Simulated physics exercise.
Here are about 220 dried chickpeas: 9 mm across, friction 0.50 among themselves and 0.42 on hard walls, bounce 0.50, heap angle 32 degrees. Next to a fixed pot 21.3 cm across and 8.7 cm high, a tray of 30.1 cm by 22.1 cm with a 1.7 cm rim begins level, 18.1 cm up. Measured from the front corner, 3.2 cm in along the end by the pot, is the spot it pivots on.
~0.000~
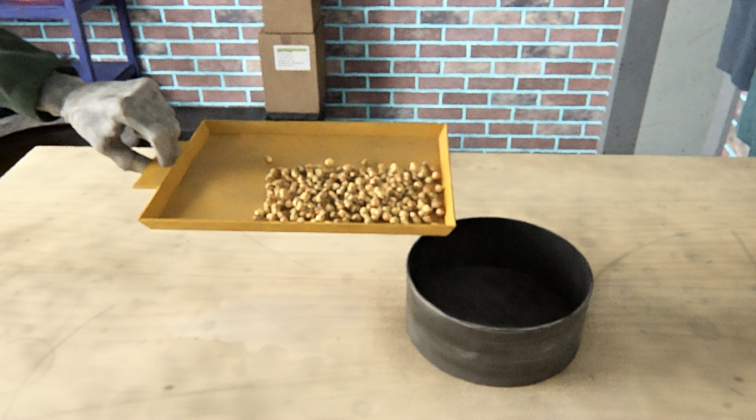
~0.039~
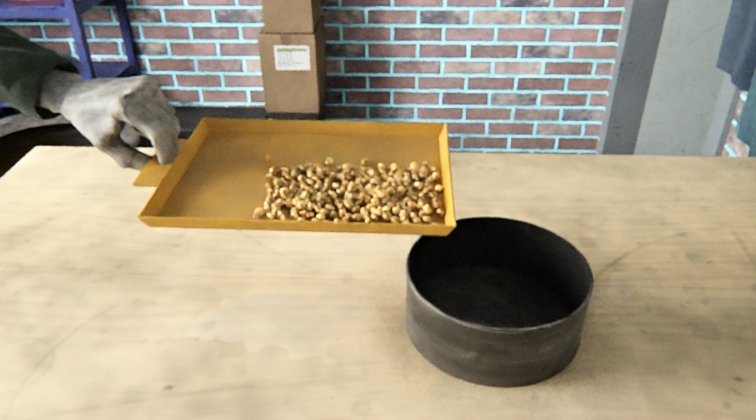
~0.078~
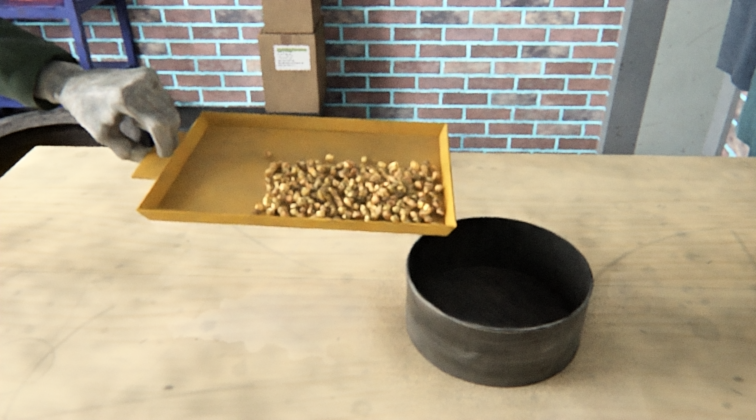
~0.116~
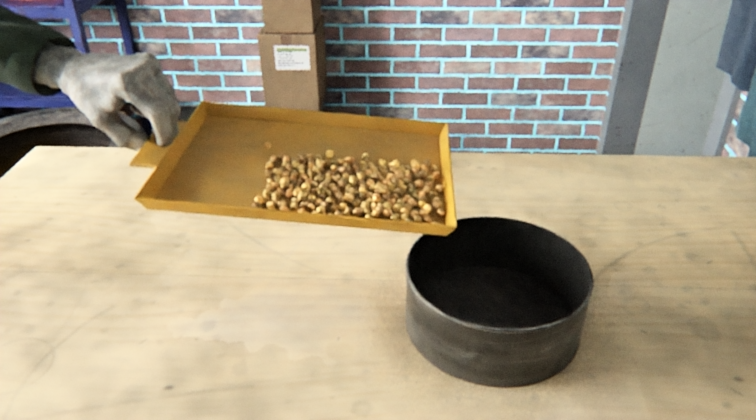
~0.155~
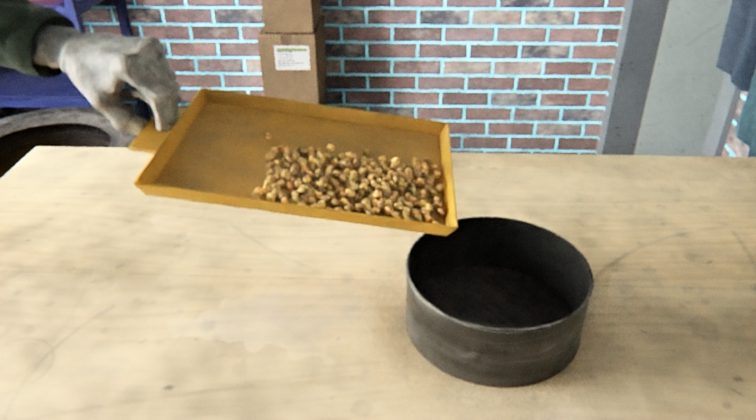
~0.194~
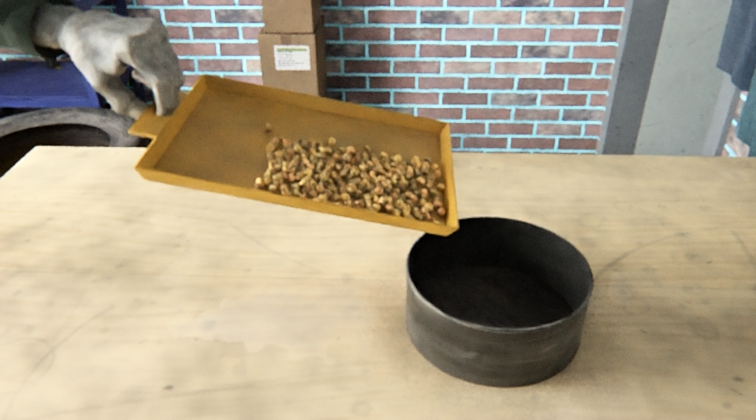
A shallow mustard-yellow tray, held at its left end by a grey-gloved-looking hand, carries a loose heap of tan, chickpea-like pieces above a pale wooden table, seen from slightly above by a still camera. A round, open black pot sits at right, before a brick wall, stacked cardboard boxes and purple shelving. The hand slowly raises the tray's left end, tilting it modestly rightward, while the heap barely shifts.
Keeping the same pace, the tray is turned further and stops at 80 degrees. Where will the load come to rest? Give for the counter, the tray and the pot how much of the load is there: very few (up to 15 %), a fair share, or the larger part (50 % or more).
Counter: Very few, tray: Very few, pot: The larger part.
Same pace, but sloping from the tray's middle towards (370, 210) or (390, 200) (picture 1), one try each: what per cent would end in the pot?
Near 45 and 75 percent, in that order.
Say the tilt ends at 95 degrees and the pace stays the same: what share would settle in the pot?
Then about 95 per cent.
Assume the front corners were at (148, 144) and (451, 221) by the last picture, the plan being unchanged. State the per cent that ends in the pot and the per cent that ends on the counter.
You'd end with pot at 80 and counter at 20.
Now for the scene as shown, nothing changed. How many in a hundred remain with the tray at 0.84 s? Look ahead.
Some 85 per cent of the load.
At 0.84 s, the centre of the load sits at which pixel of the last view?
(450, 185) or thereabouts.
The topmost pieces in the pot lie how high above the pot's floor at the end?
Some 1.5 cm above the floor.
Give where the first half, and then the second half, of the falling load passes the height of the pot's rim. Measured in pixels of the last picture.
(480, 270) or so first, later (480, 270).
After 0.58 s, tilt 44 degrees; the tray holds 100 %, the pot 0 %.
Then, at 0.84 s, tilt 67 degrees; the tray holds 85 %, the pot 5 %.
After 1.21 s, tilt 80 degrees; the tray holds 15 %, the pot 70 %.
In the end, at 2.0 s, counter 5 %, tray 0 %, pot 95 %.
